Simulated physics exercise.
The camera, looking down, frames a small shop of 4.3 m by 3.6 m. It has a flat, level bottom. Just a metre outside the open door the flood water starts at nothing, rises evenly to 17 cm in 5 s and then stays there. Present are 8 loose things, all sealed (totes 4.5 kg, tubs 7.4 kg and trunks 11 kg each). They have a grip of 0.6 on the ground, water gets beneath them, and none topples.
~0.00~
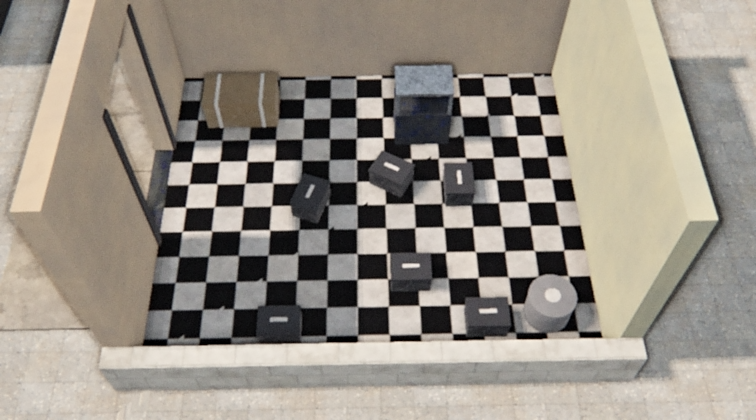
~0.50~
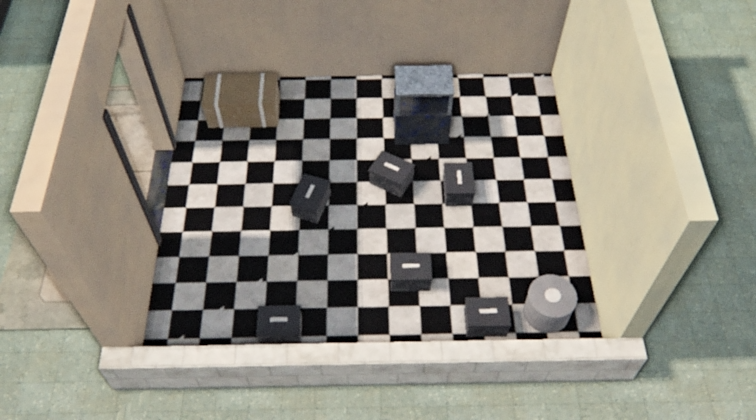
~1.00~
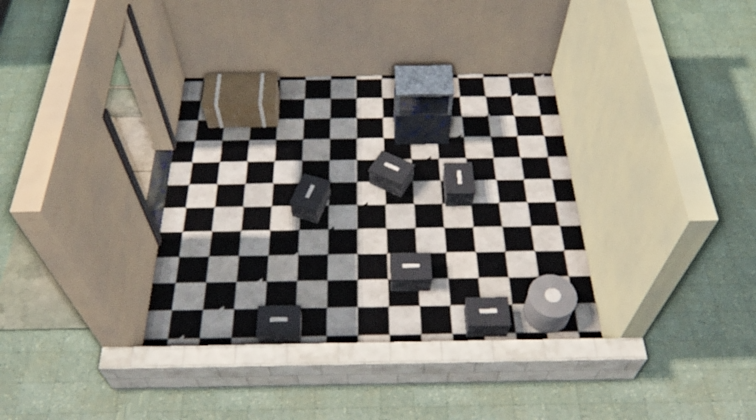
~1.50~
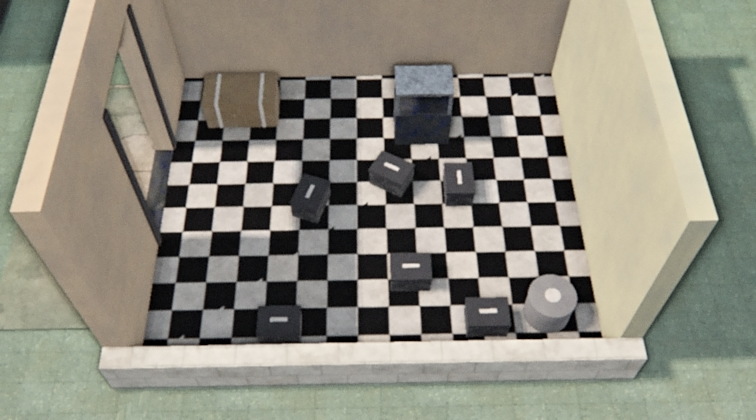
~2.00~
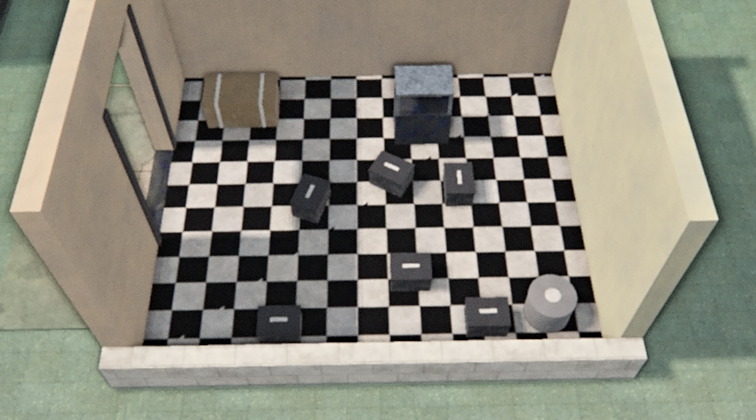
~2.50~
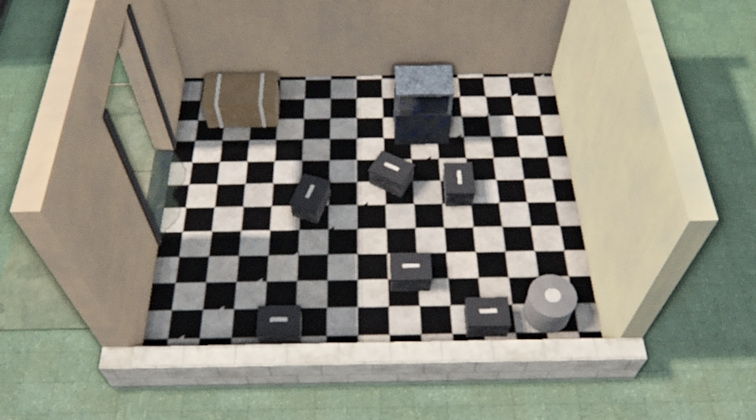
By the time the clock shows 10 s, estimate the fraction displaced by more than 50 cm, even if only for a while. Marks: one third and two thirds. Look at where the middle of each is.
Watching this, I'd call it a moderate share.
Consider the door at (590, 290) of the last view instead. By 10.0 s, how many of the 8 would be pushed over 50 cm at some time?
Then the count would be 7.
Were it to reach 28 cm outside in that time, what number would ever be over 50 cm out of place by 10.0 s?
The count would be 7.
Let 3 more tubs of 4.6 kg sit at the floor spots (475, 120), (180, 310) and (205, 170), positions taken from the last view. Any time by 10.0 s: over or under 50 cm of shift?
So, in the order asked, it's not far enough, not far enough and too far.
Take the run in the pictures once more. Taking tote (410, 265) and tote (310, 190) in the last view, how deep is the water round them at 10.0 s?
I'd put it at 7 cm and 10 cm respectively.
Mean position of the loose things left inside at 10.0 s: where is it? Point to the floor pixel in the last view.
Averaged position, last view: Near pixel (463, 249).
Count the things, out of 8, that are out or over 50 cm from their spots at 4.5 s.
Answer: 0.
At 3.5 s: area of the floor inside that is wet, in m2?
About 1.0 m2.
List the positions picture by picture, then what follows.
The first frame shows a tote at (411, 266), on the bottom; a tote at (279, 320) rests on the ground; water covers 0.0 m2; 0 of 8 have shifted.
The second frame shows a tote at (411, 266), on the bottom; a tote at (279, 320), on the bottom; water covers 0.0 m2; 0 of 8 have shifted.
The third frame shows a tote at (411, 266) rests on the ground; a tote at (279, 320), on the bottom; 0.0 m2 under water; 0 of 8 have shifted.
The fourth frame shows a tote at (411, 266), on the bottom; a tote at (279, 320) rests on the ground; 0.0 m2 under water; 0 of 8 have shifted.
The fifth frame shows a tote at (411, 266) rests on the ground; a tote at (279, 320), on the bottom; 0.0 m2 under water; 0 of 8 have shifted.
The sixth frame shows a tote at (411, 266), on the bottom; a tote at (279, 320), on the bottom; 0.1 m2 under water; 0 of 8 have shifted.
After 3.5 s 0 of 8 are over 50 cm from their spots; 0 afloat.
After 4.5 s 0 of 8 are over 50 cm from their spots; 0 afloat.
After 7.0 s 1 of 8 are over 50 cm from their spots; 1 afloat.
After 10.0 s 4 of 8 are over 50 cm from their spots, and 4 have been at some point; 8 afloat.
